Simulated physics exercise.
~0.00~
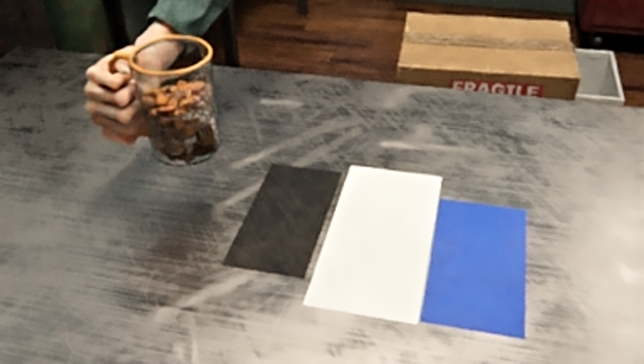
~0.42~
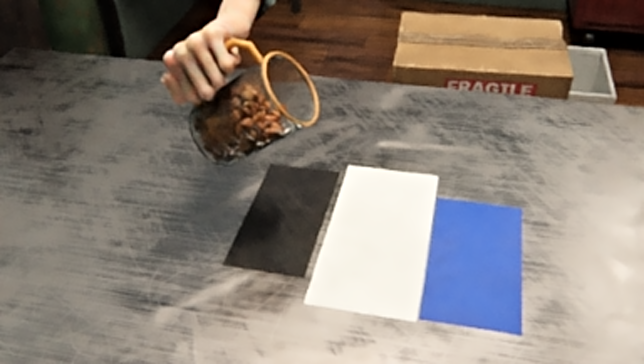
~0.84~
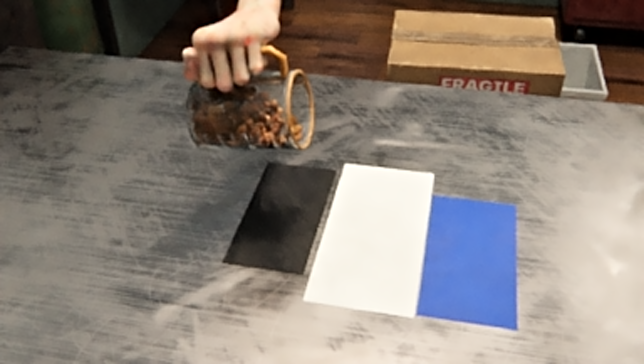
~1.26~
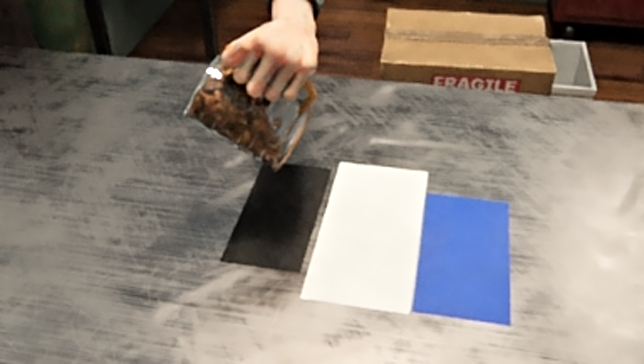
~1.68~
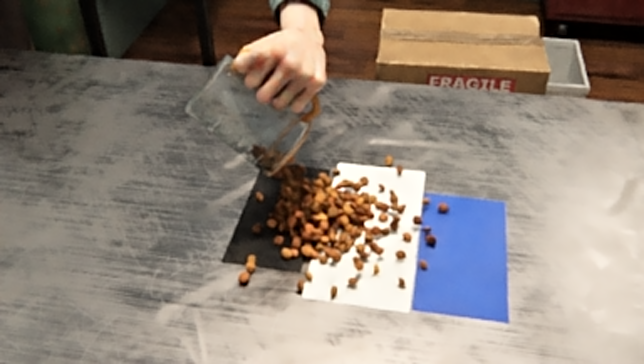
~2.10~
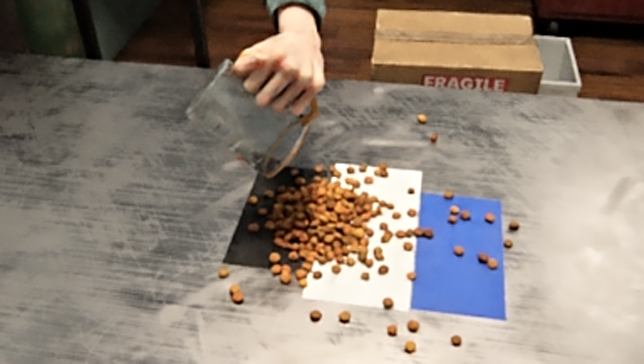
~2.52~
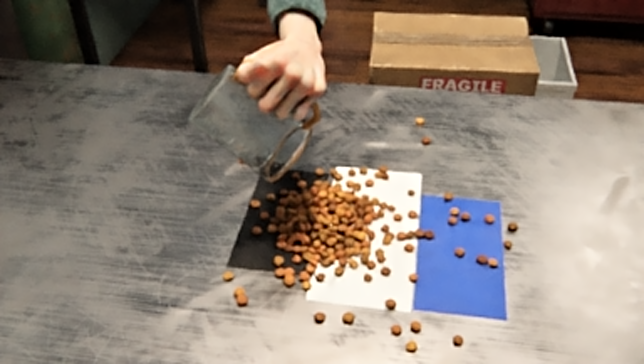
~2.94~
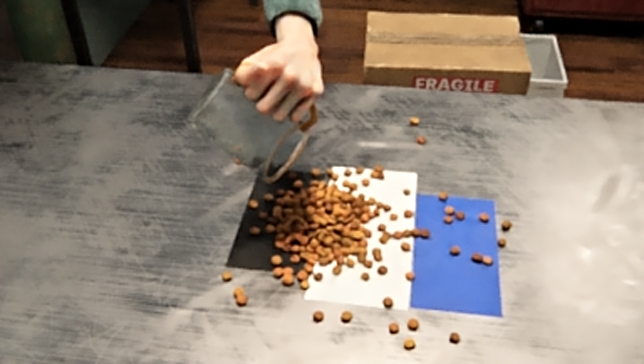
Brown kibble pouring from a glass jug tipped by a hand, heaping across black and white mats, with pieces scattering beyond.
